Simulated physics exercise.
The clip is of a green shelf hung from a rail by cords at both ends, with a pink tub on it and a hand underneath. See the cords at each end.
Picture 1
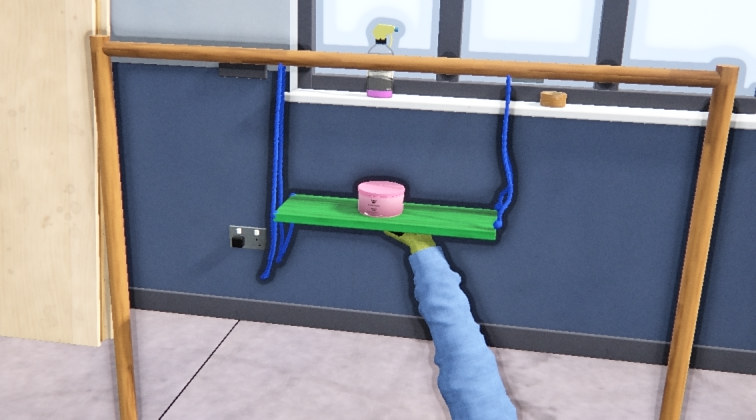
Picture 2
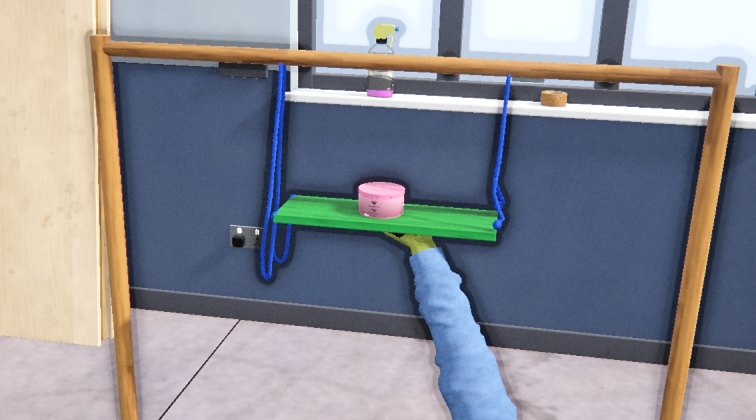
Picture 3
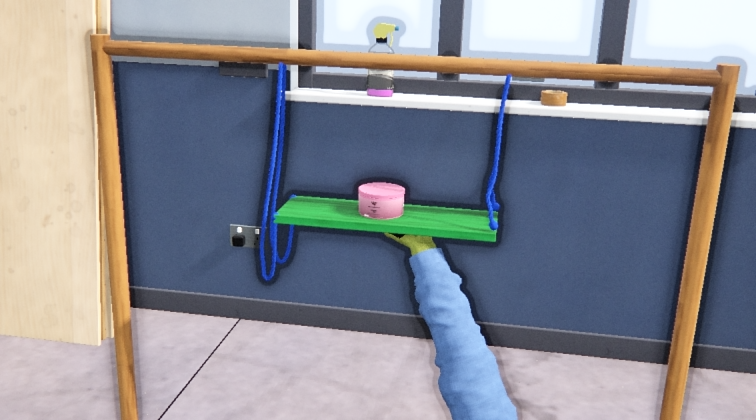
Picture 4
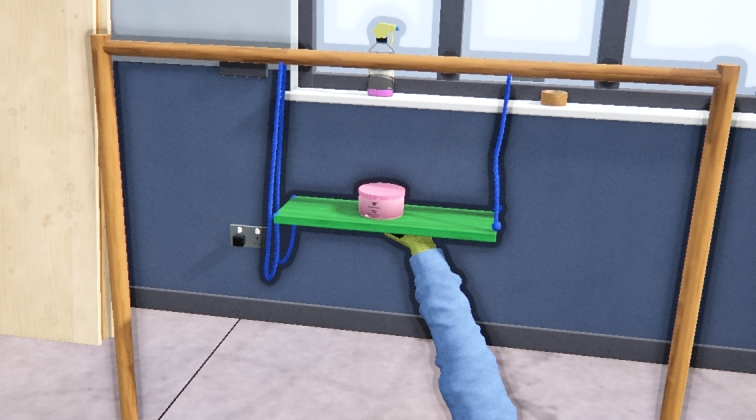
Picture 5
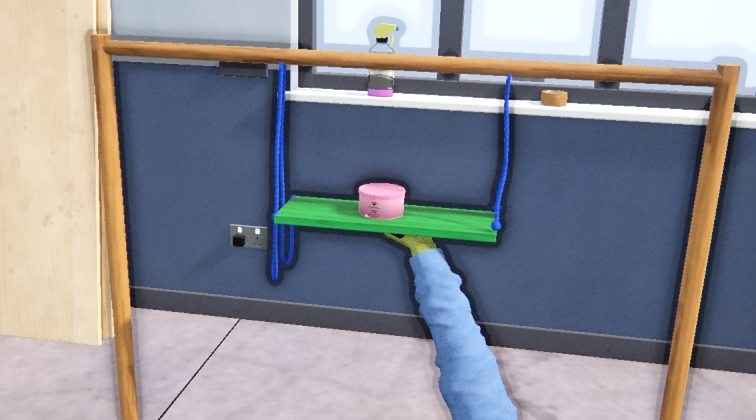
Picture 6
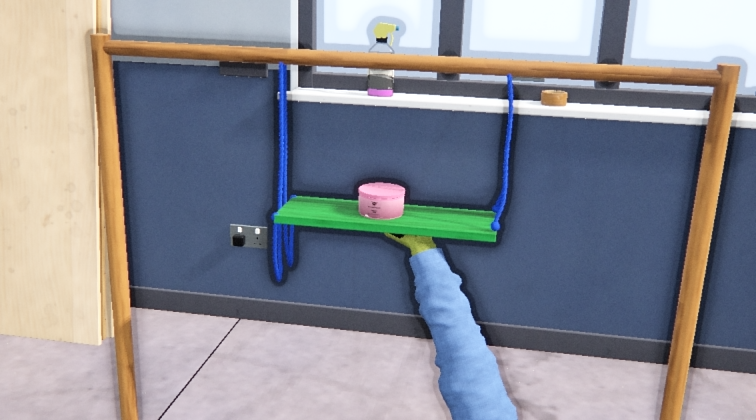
Below a wooden rail, a hand supports a still green shelf while blue cords sway slightly.
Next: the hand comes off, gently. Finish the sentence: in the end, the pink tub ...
In the end, the pink tub slips off the left end.
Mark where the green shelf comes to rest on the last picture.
About (436, 287).
Then, 0.80 s past the final frame, board tipped 37° down to the left; tub on the floor.
Then, 1.42 s past the final frame, board tipped 44° down to the left; tub on the floor.
When it is over, board tipped 42° down to the left; tub on the floor. The pink tub drops leftwards.
